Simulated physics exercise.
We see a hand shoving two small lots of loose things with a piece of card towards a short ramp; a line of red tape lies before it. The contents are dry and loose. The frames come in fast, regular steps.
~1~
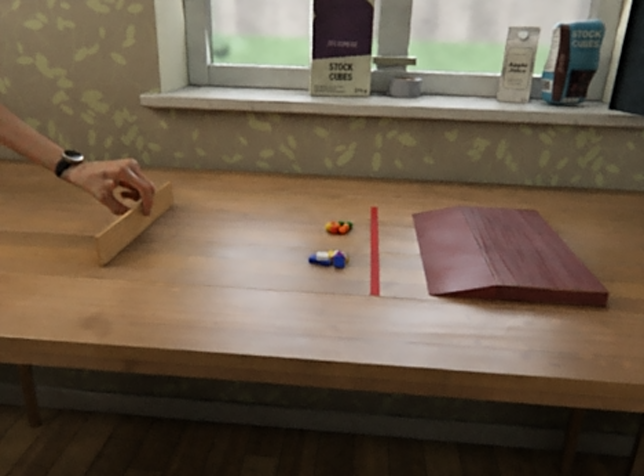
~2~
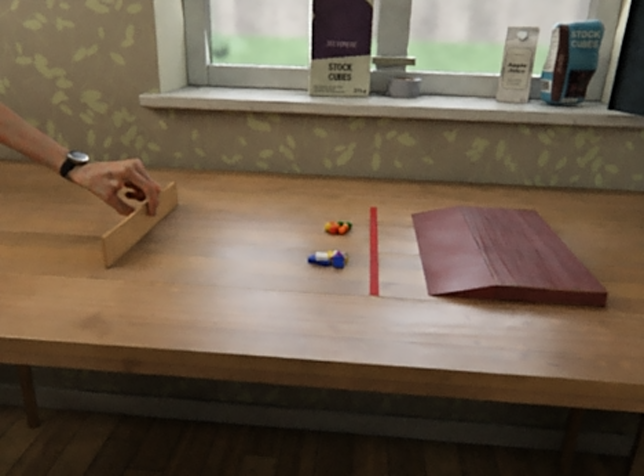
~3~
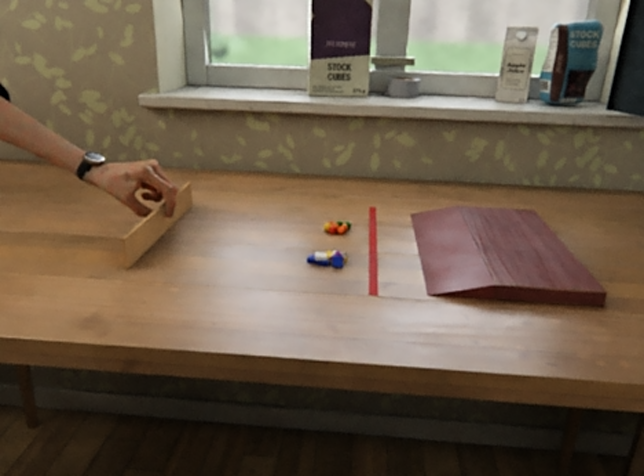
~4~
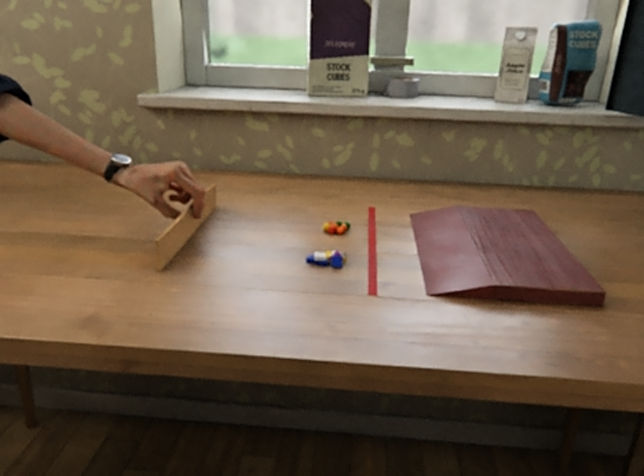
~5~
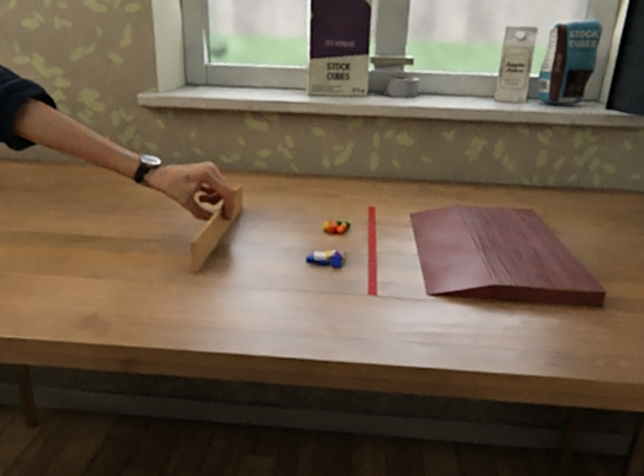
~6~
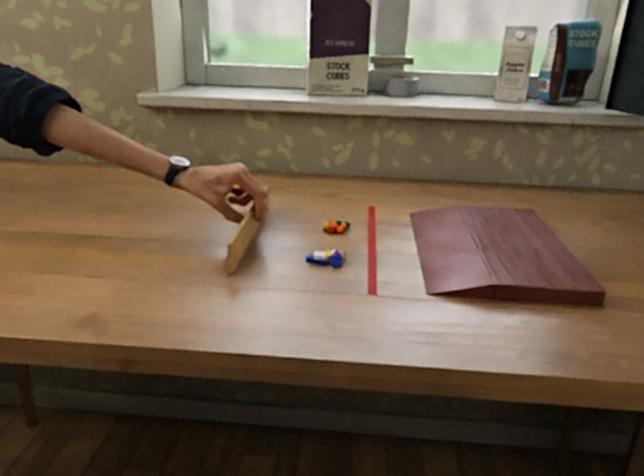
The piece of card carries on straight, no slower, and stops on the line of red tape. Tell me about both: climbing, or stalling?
The near lot stalls before the top and the far lot reaches the top with some.
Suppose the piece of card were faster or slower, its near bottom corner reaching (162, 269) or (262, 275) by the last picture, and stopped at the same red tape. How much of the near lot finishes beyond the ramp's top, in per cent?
In turn 0 and 0 in a hundred.
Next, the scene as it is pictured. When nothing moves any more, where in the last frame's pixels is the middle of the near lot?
Near (433, 260).
Then, 0.13 s past the last view, piece of card still moving, near (321, 214); near lot all short of the ramp; far lot all short of the ramp.
Then, 0.29 s past the last view, piece of card stopped at the red tape; near lot all short of the ramp; far lot about half on the ramp, about half short of the ramp.
Then, 0.57 s past the last view, piece of card stopped at the red tape; near lot about two thirds on the ramp, about a third short of the ramp; far lot all past the top.
Finally, piece of card stopped at the red tape; near lot none past the top, about two thirds on the ramp, about a third short of the ramp; far lot all past the top.
